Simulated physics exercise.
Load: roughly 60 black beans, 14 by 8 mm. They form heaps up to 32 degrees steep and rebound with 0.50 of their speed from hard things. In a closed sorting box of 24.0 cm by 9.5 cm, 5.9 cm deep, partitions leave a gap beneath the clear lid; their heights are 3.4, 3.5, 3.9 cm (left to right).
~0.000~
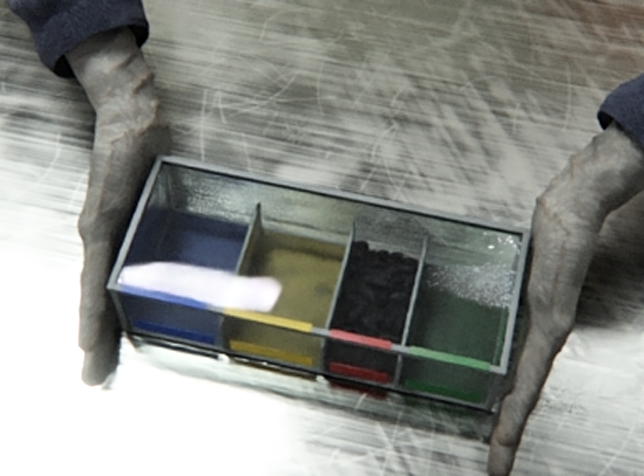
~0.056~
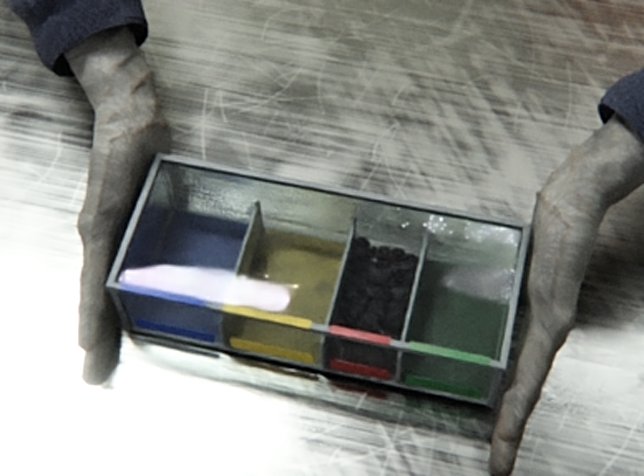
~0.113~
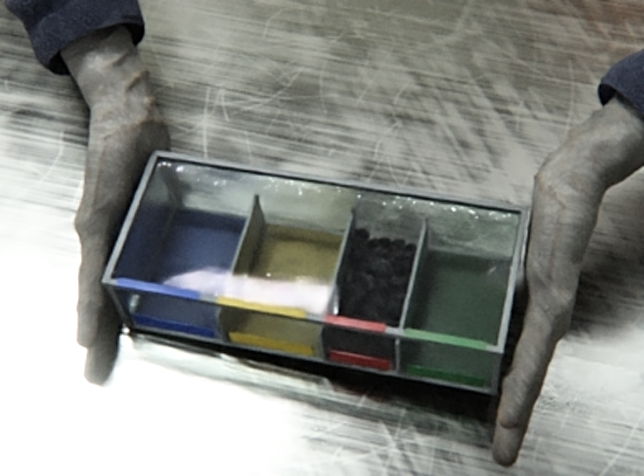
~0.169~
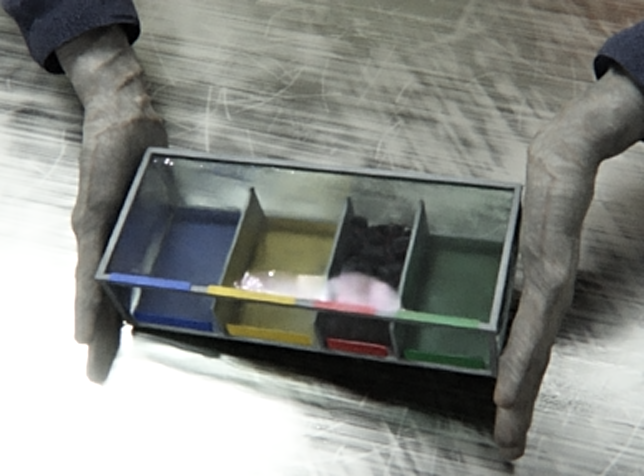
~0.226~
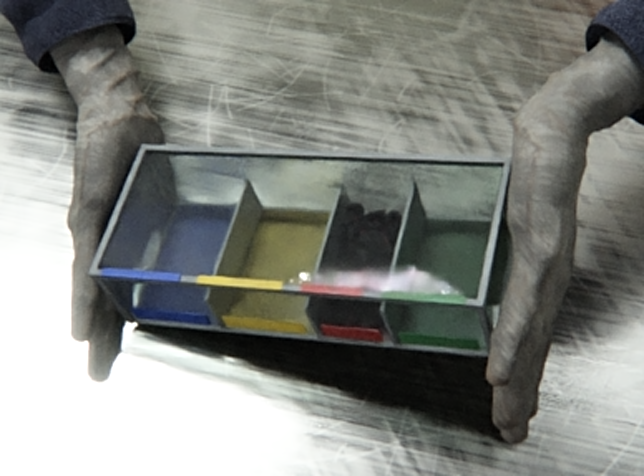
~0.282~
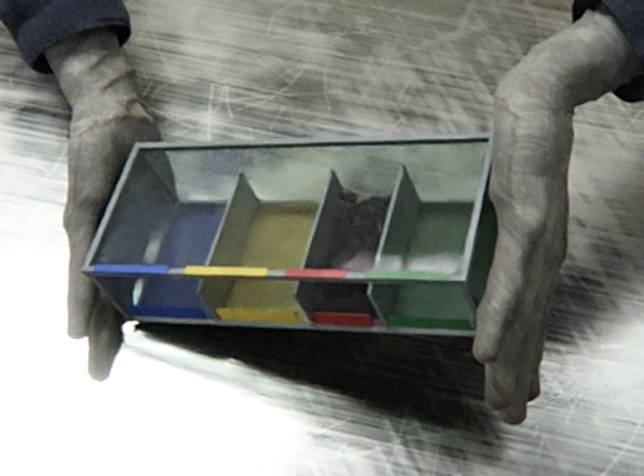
The clip opens on two grey hands holding a clear-lidded box with blue, yellow, red and green sections above scratched metal, dark beans filling the red one. The hands steadily tilt it, raising the right end, while a pale glare slides rightward and fades; the beans stay in their section.
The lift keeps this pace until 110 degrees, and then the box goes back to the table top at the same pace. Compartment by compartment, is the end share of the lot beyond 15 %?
Red: Misses the mark. Blue: Passes the mark. Green: Misses the mark. Yellow: Misses the mark.
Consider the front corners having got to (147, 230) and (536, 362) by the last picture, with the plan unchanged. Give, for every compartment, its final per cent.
The compartments end with red 5 per cent, blue 0 per cent, green 95 per cent and yellow 0 per cent.
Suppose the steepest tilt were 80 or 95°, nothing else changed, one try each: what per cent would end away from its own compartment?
About 25 and 65 per cent.
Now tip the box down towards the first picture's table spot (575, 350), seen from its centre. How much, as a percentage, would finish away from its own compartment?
My guess is roughly 95 percent.
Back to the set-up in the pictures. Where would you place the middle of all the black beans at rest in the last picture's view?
Somewhere near (188, 247) in the last picture.
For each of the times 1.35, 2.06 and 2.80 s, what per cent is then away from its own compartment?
Taking the three times in turn, it reads 60, 100 and 100.
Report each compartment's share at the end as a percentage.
Red 0, blue 100, green 0, yellow 0.
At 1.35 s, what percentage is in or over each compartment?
The split is red at 40, blue at 25, green at 0 and yellow at 35 per cent.
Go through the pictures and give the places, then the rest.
In the first picture, box tilt 0 degrees, front corners at (116, 286) and (500, 369); red 100 %.
In the second picture, box tilt 1 degrees, front corners at (115, 284) and (500, 363).
In the third picture, box tilt 5 degrees, front corners at (111, 280) and (497, 348), lowest corner left back.
In the fourth picture, box tilt 10 degrees, front corners at (104, 276) and (490, 326), lowest corner left back.
In the fifth picture, box tilt 15 degrees, front corners at (98, 271) and (478, 301), lowest corner left back.
In the sixth picture, box tilt 20 degrees, front corners at (90, 268) and (461, 277), lowest corner left back; red 100 %. Its pace works out near 90 degrees a second.
Then, at 1.35 s, tilt 110 degrees; red 40 %, blue 25 %, yellow 35 %.
Then, at 2.06 s, tilt 49 degrees; blue 100 %.
After 2.80 s, tilt 0 degrees; blue 100 %.
By 3.4 s all is still; red 0 %, blue 100 %, green 0 %, yellow 0 %.
